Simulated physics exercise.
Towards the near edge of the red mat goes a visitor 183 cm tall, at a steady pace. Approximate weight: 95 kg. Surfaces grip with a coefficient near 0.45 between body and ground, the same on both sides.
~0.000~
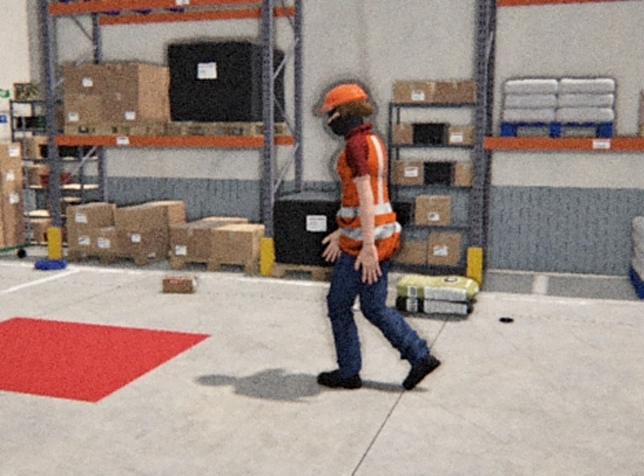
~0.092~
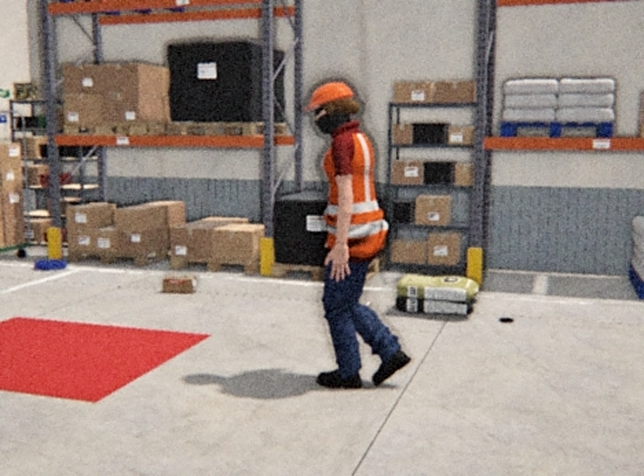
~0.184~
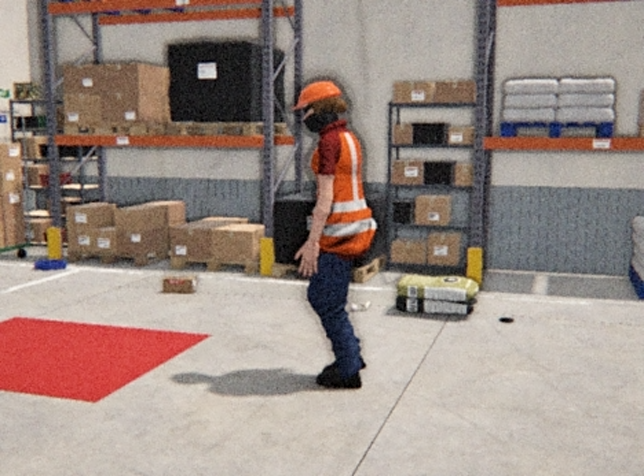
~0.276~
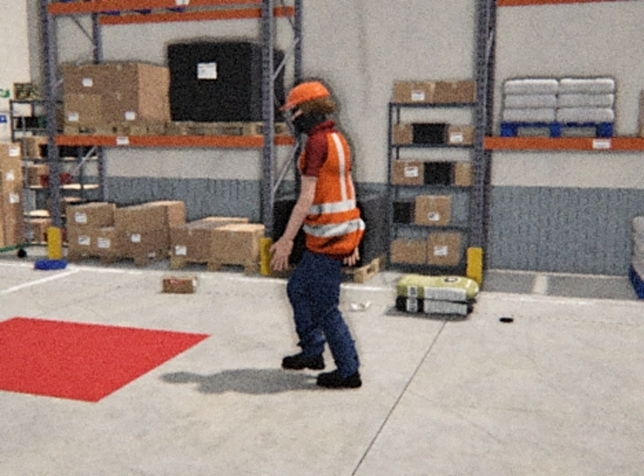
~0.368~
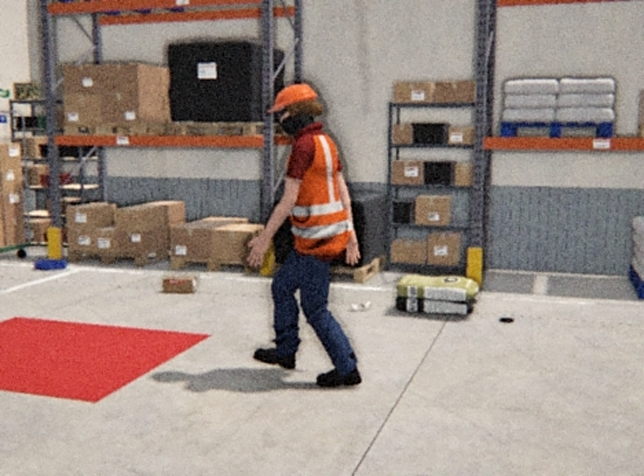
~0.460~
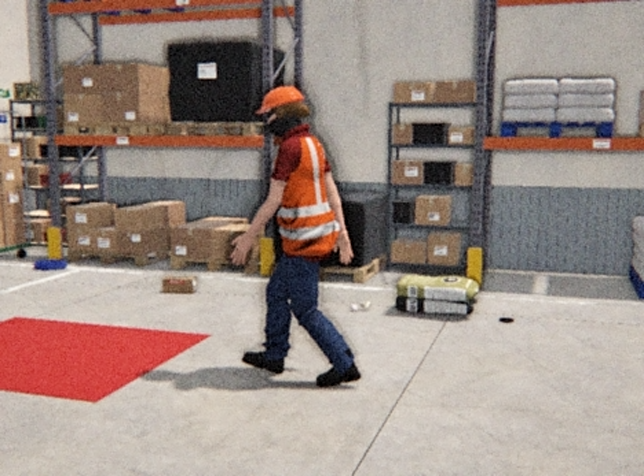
A person in an orange helmet and vest walks left toward a red floor mat.
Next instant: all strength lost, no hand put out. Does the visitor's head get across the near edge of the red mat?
It oversteps the line.
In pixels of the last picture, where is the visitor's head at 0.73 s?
It sits near (253, 171), give or take.
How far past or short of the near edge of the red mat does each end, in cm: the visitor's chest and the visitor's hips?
Measured at the end, the visitor's chest is 0 cm short and the visitor's hips is 40 cm short.
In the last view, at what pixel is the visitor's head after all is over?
I'd put it somewhere close to (156, 337).
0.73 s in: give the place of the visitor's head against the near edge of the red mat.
About 65 cm short.
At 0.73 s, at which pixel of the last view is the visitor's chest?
In pixels of the last picture, somewhere around (265, 219).
After 0.73 s the visitor's head is 67 cm short of the near edge of the red mat, near (253, 171) in the last picture's view.
After 0.98 s the visitor's head is 22 cm short of the near edge of the red mat, near (190, 238) in the last picture's view.
After 1.28 s the visitor's head is 20 cm past the near edge of the red mat, near (156, 335) in the last picture's view.
Final state at 2.7 s, visitor's hips stop short of the near edge of the red mat; visitor's head crosses the near edge of the red mat.
